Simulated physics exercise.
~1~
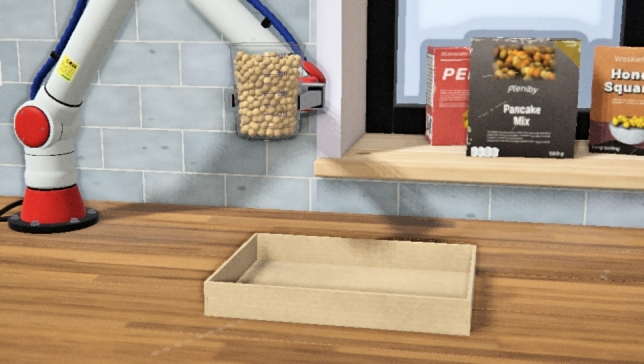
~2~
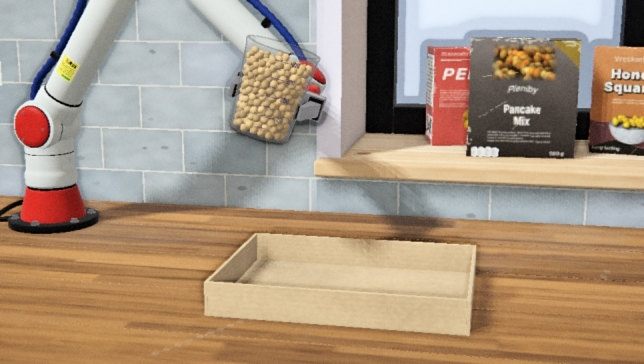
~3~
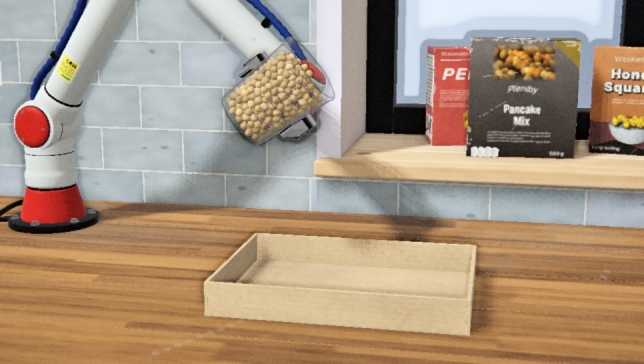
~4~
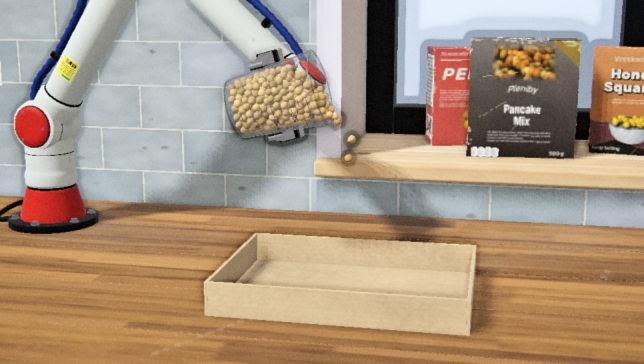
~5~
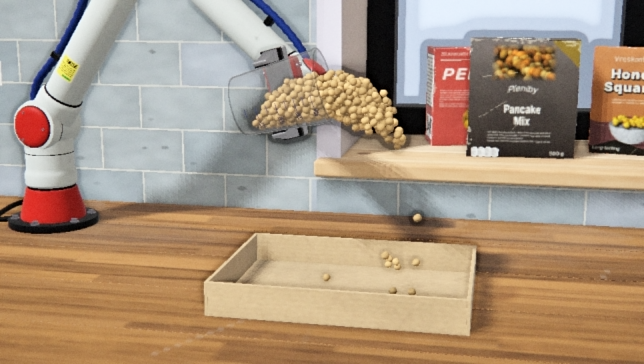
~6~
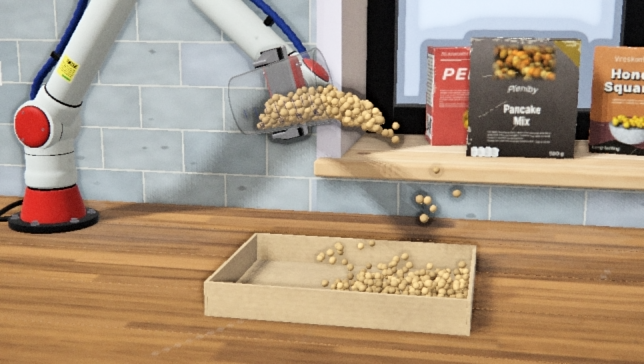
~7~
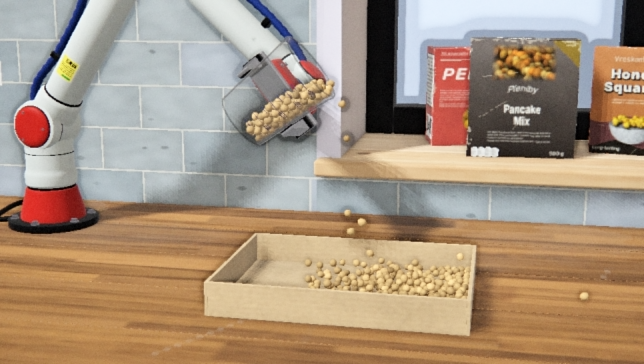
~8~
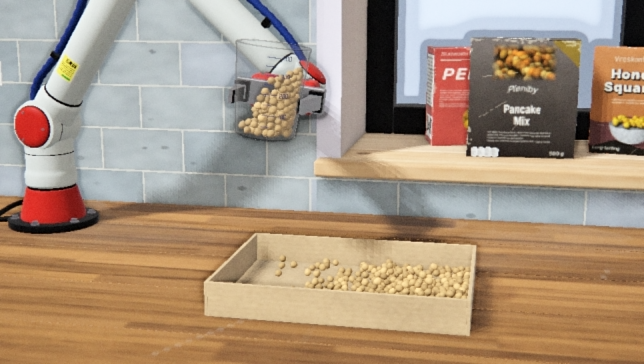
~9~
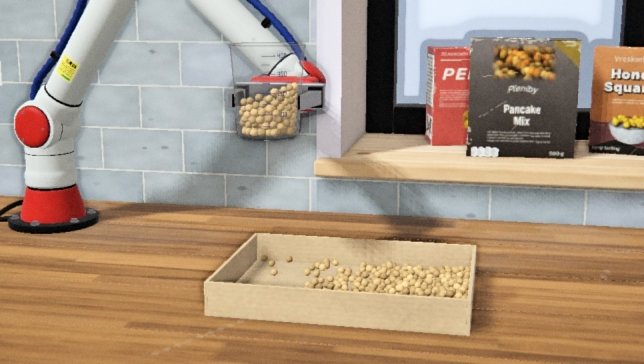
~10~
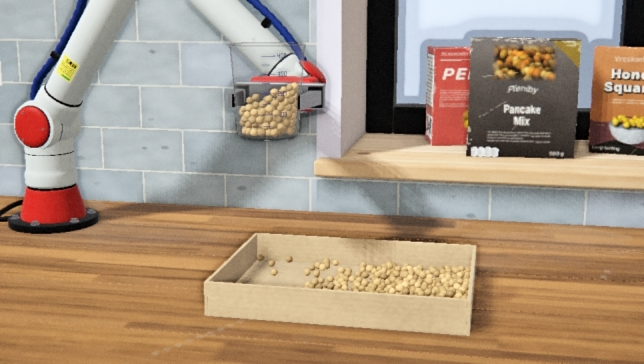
The clip opens on a white and red robot arm holding a clear cup full of chickpeas above a wooden counter, with a shallow, empty tray below and food boxes on a windowsill behind. The arm tips the cup to the right until it lies nearly on its side. A few chickpeas slip over the rim, then a thick stream drops into the tray and piles toward its right side. The arm swings the cup back upright as the last pieces fall, one landing outside the tray. Finally the cup stays level, still partly filled, above the scattered heap.
